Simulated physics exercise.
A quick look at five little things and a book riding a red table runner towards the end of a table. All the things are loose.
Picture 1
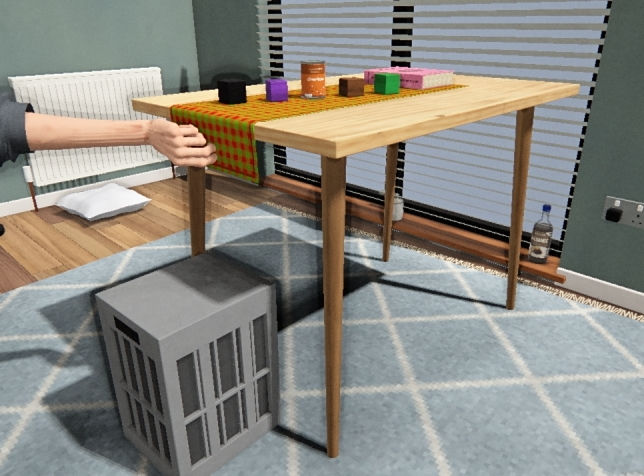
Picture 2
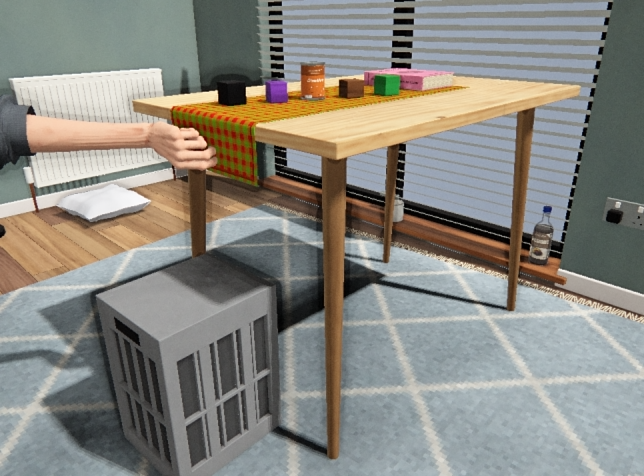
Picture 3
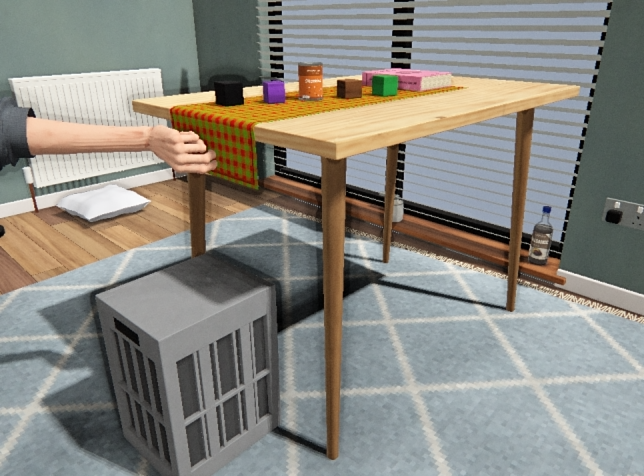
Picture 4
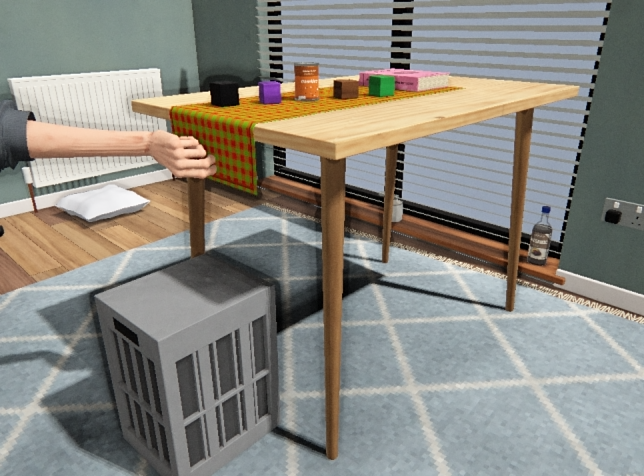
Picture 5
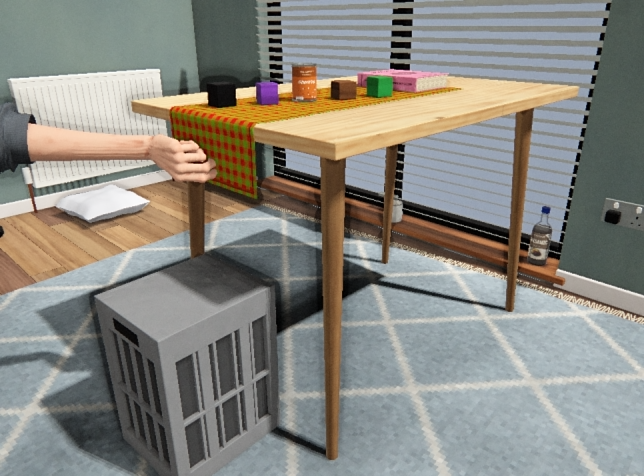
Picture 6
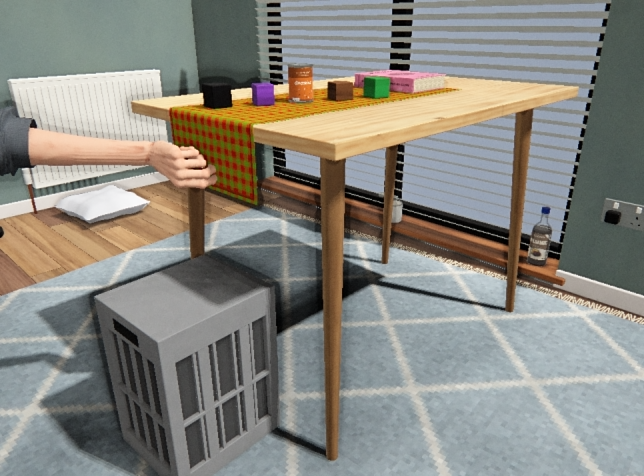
A checkered red and yellow table runner hangs over the near left end of a wooden table, gripped by a hand above a grey crate. The hand draws it slowly down, and the small cubes, orange can and pink book on it shift slightly left together, all still upright.
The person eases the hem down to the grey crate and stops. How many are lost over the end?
The count of fallen things is two.
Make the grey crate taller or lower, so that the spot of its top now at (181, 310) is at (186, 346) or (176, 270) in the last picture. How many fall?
The count: 3 and 1.
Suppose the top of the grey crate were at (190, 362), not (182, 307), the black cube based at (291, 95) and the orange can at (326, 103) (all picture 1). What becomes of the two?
The black cube falls; the orange can comes down.
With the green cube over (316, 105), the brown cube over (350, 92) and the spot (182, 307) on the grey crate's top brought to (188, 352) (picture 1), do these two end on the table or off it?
The green cube comes down, the brown cube remains up.
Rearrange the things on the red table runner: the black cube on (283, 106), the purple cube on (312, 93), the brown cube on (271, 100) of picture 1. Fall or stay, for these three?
The black cube goes over; the purple cube holds on; the brown cube comes down.
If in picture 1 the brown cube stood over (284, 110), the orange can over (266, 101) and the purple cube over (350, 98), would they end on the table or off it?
The brown cube comes down; the orange can drops off; the purple cube remains up.
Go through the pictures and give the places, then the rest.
In the first picture, hem (258, 183); black cube (231, 80); purple cube (276, 80); orange can (313, 61); brown cube (352, 78); green cube (387, 74); top of the crate (182, 307).
In the second picture, hem (258, 186); black cube (231, 82).
In the third picture, hem (258, 189); purple cube (274, 82).
In the fourth picture, hem (257, 195); orange can (306, 63); top of the crate (182, 309).
In the fifth picture, hem (257, 199); brown cube (344, 81).
In the sixth picture, hem (257, 205); black cube (216, 84); purple cube (262, 84); orange can (300, 64); brown cube (340, 82); green cube (377, 77).
Early on, hem near (215, 221); all still up.
Midway, hem on the crate; black cube and purple cube gone.
Finally, hem on the crate; black cube and purple cube gone. It carries off two.
